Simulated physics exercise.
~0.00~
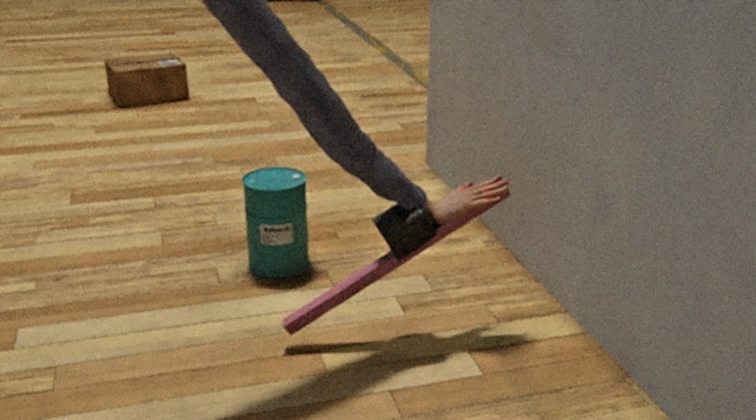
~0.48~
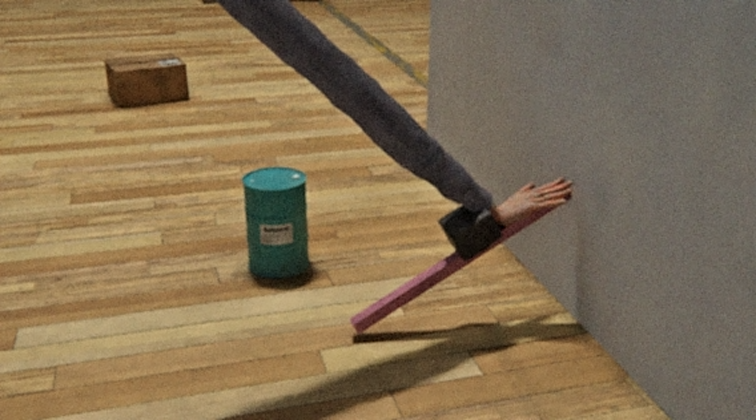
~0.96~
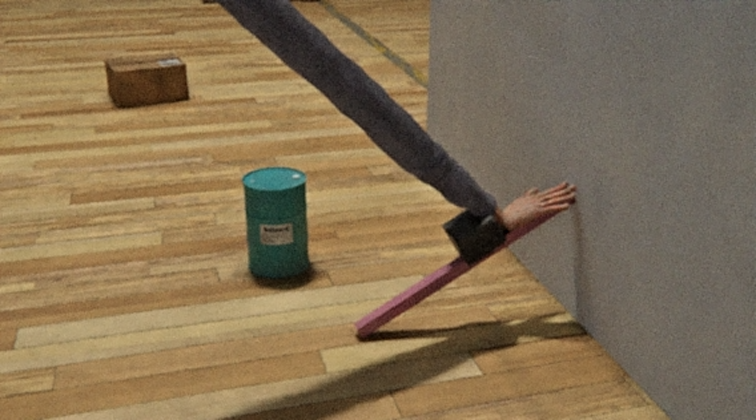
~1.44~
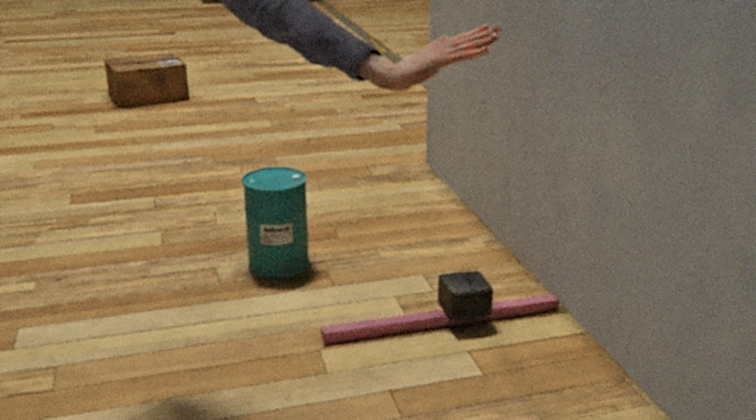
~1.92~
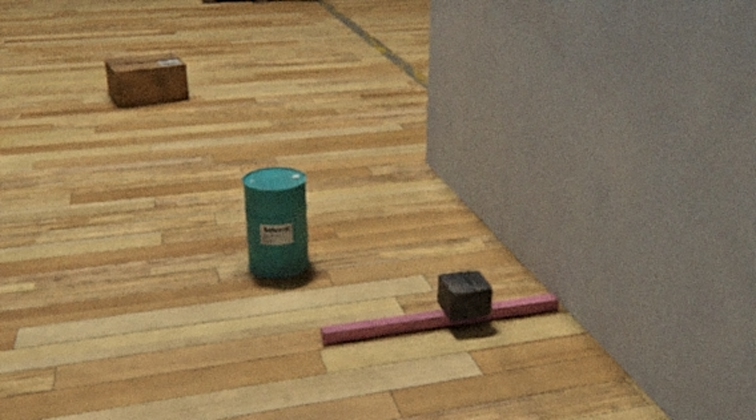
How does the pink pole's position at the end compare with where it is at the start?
At the start the pink pole is held at a slant above the floor by a hand. At the end it lies on the floor, farther right and lower in view, near the foot of the wall.
